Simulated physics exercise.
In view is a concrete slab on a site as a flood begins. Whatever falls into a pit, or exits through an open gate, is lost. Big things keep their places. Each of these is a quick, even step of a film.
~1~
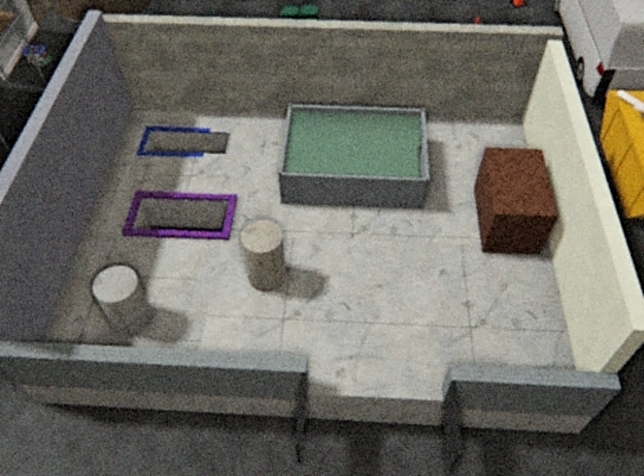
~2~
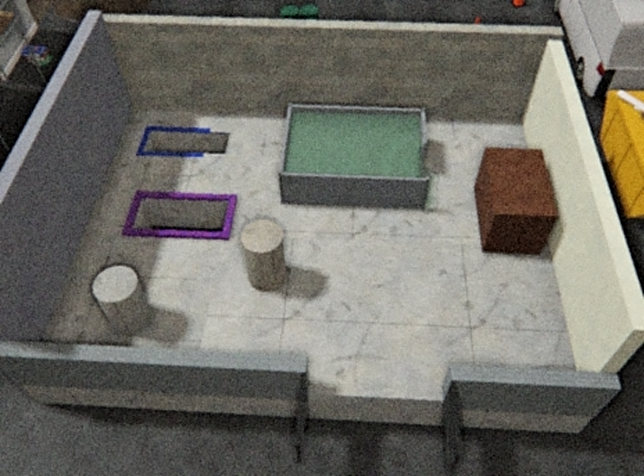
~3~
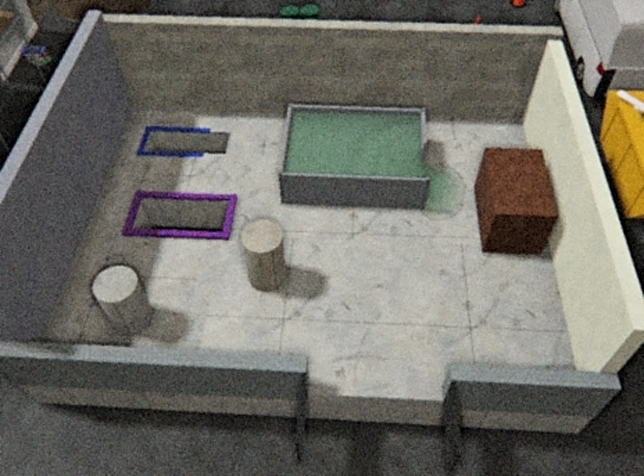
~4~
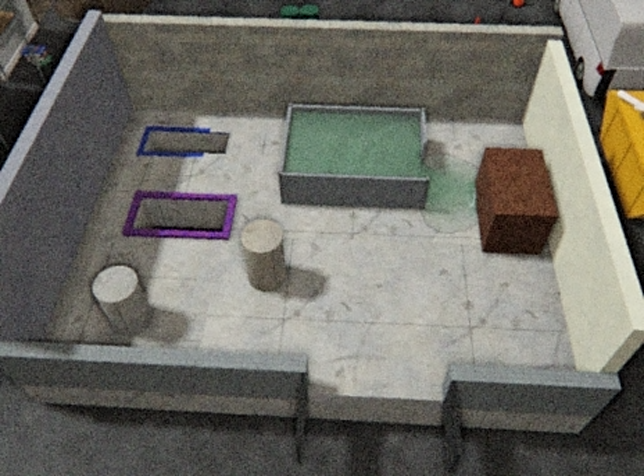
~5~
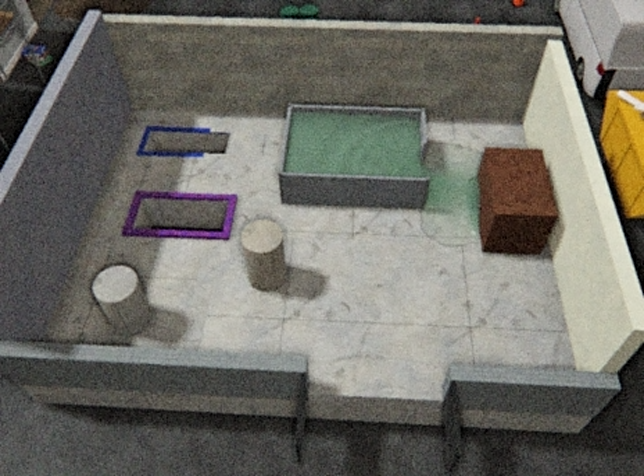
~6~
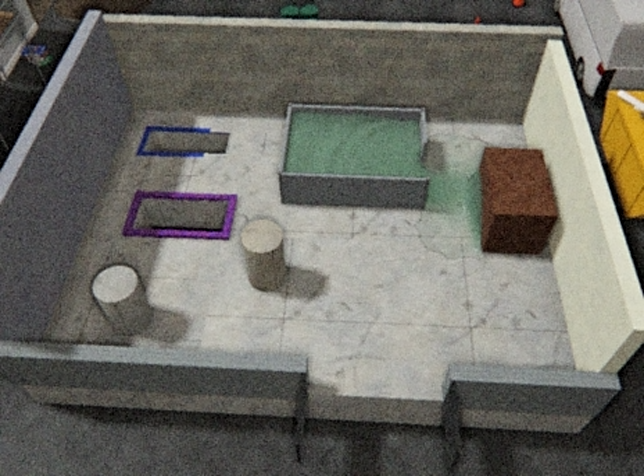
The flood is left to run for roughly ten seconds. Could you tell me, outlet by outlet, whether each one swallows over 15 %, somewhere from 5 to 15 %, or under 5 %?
Sure: The gate swallows over 15 %, the blue pit swallows from 5 to 15 %, the purple pit swallows under 5 %.
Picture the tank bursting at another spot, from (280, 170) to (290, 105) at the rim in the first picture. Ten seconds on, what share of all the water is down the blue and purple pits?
Shares: Blue at 60 percent, purple at 10 percent.
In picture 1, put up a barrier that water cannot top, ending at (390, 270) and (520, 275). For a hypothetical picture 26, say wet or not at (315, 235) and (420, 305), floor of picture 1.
Swamped, then spared.
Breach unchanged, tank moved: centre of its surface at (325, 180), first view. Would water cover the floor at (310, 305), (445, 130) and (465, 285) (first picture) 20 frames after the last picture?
Outcome, in sequence: Unwetted, wetted, wetted.
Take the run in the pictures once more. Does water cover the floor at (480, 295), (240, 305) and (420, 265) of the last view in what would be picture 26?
Note - in order: Inundated / not inundated / inundated.
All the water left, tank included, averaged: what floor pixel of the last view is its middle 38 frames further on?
At roughly (391, 196).
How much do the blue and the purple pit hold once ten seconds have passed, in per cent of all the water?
The first holds 8 per cent and the second 0 per cent.
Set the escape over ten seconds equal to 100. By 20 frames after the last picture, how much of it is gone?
Close to 15 per cent.
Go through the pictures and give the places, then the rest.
In the first frame, still water in the tank at (355, 143).
In the second frame, water pours out at (421, 181) and has run to (431, 209).
In the third frame, water pours out at (421, 182) and has run to (457, 177).
In the fourth frame, water pours out at (421, 182) and has run to a hidden place.
In the fifth frame, water pours out at (421, 182) and has run to a hidden place.
In the sixth frame, water pours out at (421, 182) and has run to a hidden place.
A moment on, water covers 15 % of the floor; the gate 0 %, the blue pit 0 %, the purple pit 0 %.
Next, water covers 30 % of the floor; the gate 0 %, the blue pit 0 %, the purple pit 0 %.
Then, water covers 45 % of the floor; the gate 5 %, the blue pit 0 %, the purple pit 0 %.
Later, water covers 60 % of the floor; the gate 11 %, the blue pit 2 %, the purple pit 0 %.
In the end, water covers 80 % of the floor; the gate 20 %, the blue pit 8 %, the purple pit 0 %.
